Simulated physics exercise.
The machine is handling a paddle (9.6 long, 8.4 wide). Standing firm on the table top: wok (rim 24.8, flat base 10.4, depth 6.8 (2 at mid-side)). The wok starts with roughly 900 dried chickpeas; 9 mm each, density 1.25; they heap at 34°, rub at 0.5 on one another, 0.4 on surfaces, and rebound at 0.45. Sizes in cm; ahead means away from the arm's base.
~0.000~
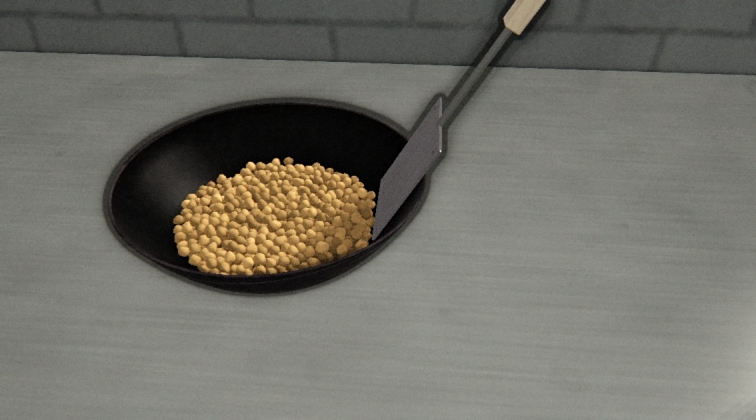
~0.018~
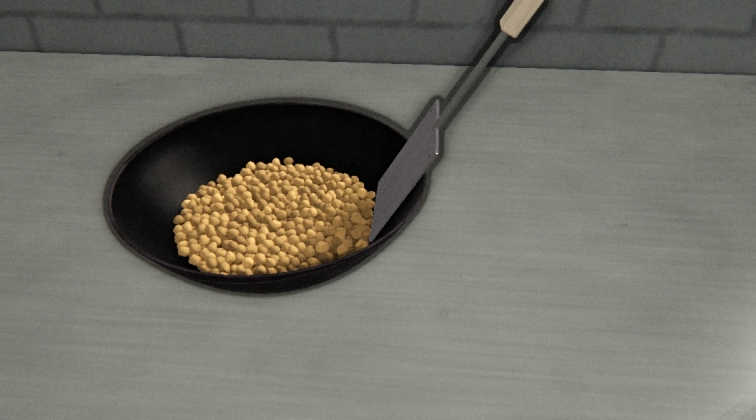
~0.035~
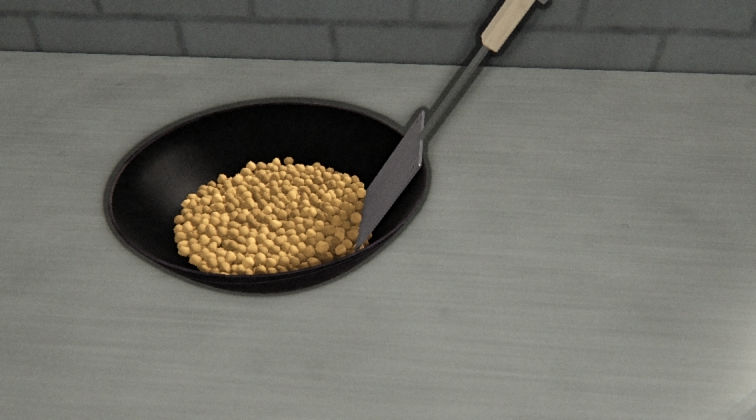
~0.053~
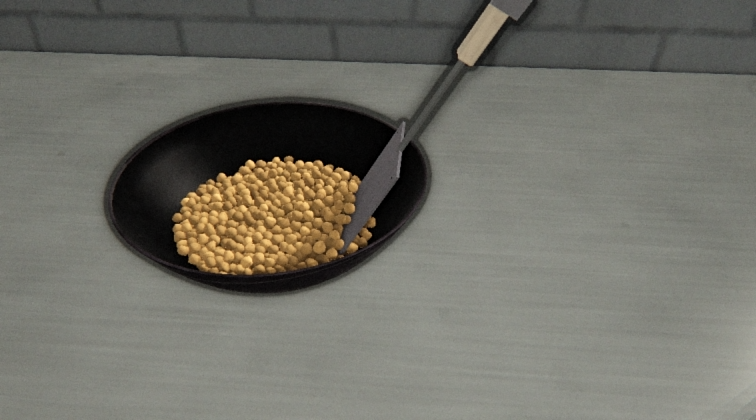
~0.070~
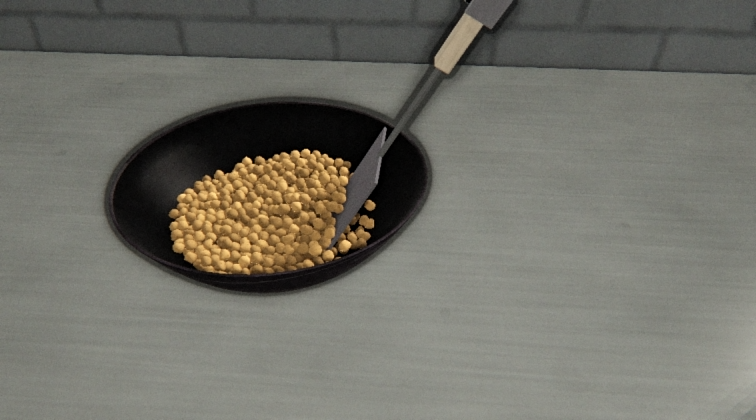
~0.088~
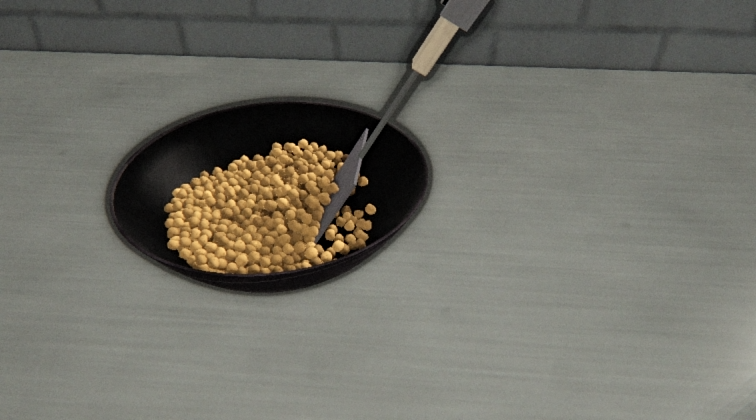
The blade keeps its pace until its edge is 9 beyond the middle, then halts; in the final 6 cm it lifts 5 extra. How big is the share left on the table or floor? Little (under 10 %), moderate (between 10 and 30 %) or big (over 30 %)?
On the table or floor the share is big, over 30 %.
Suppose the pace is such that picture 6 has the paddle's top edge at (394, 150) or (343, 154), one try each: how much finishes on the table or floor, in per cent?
About 25 and 40 per cent.
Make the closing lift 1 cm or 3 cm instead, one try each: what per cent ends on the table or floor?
About 45 and 45 per cent.
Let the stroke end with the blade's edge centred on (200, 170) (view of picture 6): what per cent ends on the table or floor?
About 20 per cent.
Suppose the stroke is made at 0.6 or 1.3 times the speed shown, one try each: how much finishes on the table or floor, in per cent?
Some 25 and 40 per cent.
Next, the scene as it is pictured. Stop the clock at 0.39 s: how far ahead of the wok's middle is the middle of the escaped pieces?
Some 26 cm.
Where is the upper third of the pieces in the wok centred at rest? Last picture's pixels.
At about (206, 202).
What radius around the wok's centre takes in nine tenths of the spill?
Roughly 65 cm.
After 0.13 s, sloping 60°, highest piece 8 above the table; 900 in the wok.
After 0.17 s, sloping 60°, highest piece 10 above the table; 900 in the wok.
After 0.39 s, sloping 60°, highest piece 20 above the table; 556 in the wok, 82 on the table or floor, 262 on the blade or in flight.
After 1.44 s, sloping 60°, highest piece 7 above the table; 556 in the wok, 344 on the table or floor.
At rest, 556 in the wok, 344 on the table or floor. That is 38 % on the table or floor.
